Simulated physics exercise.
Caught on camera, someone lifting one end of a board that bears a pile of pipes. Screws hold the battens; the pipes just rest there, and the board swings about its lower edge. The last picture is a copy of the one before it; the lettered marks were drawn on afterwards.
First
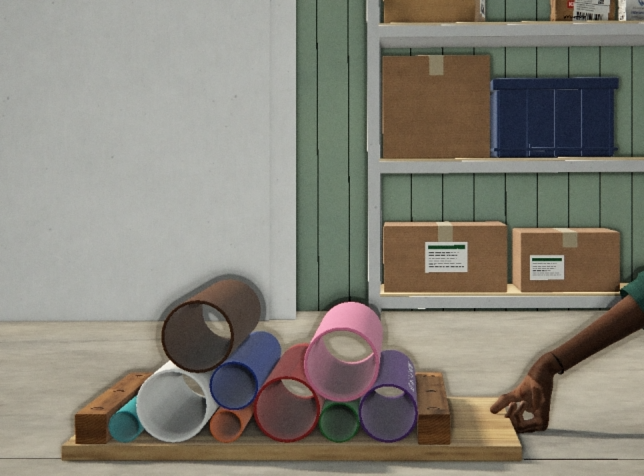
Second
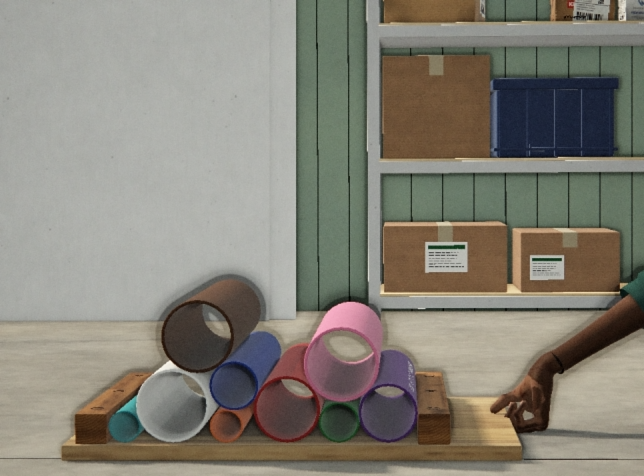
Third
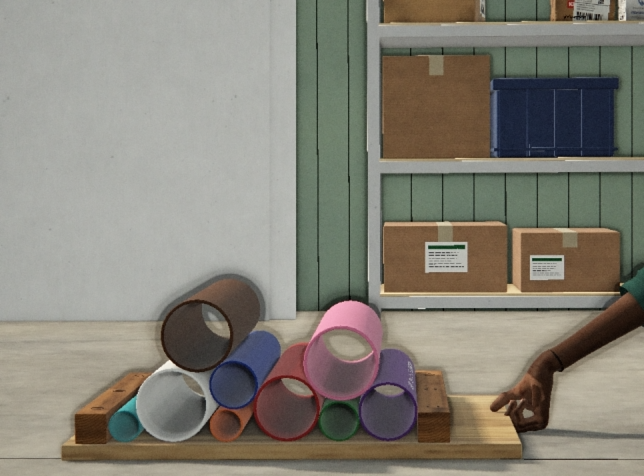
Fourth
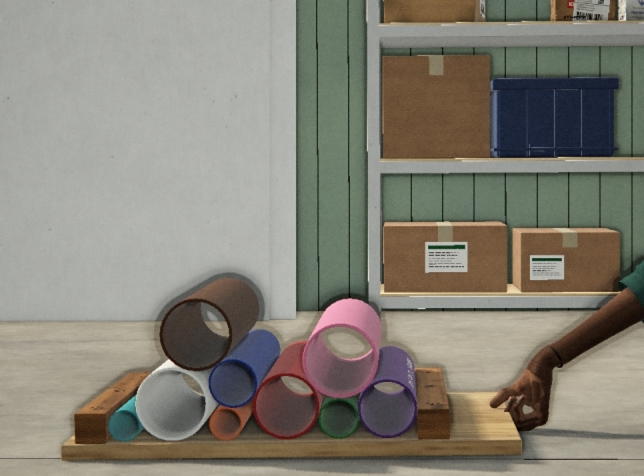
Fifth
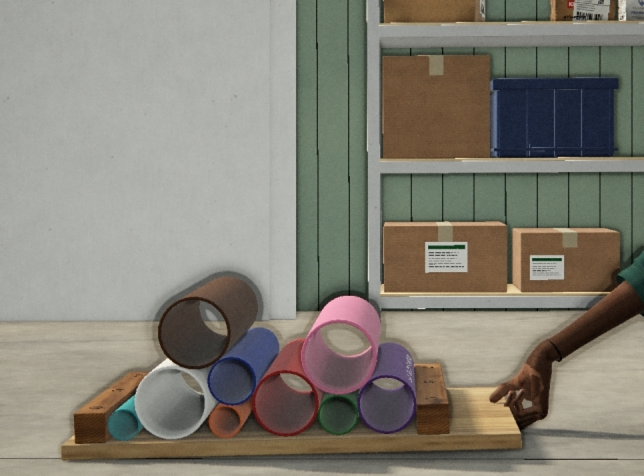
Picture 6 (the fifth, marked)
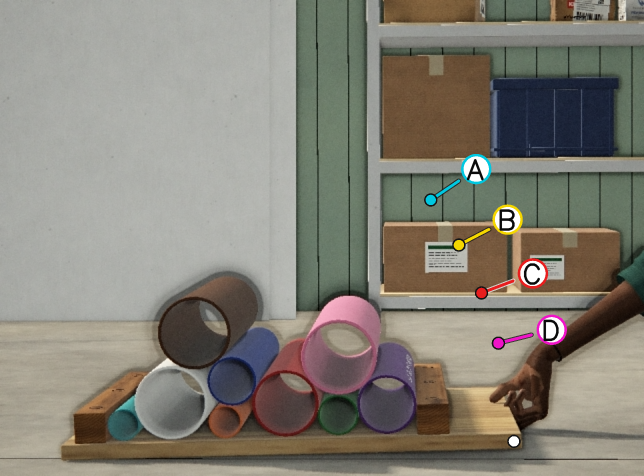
At first, a stack of colorful pipes rests between two wooden blocks on a nearly level board, with a hand gripping the board's right end. The hand then raises that end very slightly, tilting the board a little, while the pipes stay stacked and barely shift with it.
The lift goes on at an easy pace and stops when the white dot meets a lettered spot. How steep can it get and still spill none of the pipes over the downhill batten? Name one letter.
At most to D.
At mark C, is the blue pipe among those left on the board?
Yes.
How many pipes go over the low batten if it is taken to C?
The count is one.
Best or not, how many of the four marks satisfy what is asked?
One of the four.
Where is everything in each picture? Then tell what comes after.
The first frame shows white pipe (173, 405); red pipe (287, 409).
The second frame shows red pipe (287, 409); green pipe (339, 422).
The third frame shows board (301, 411); purple pipe (388, 411); pink pipe (341, 363).
The fourth frame shows board (300, 409); white pipe (173, 404).
The fifth frame shows board (300, 406); white pipe (172, 402).
On the marked copy, A at (431, 200); B at (459, 245); C at (481, 293); D at (498, 343); the white dot at (514, 442).
Following D. Soon after the start, board at 12°.
Later, board at 14°.
In the end, board at 14°, none over the low batten.
As for the rest, A five over the low batten; B one over the low batten (brown); C one over the low batten (brown).
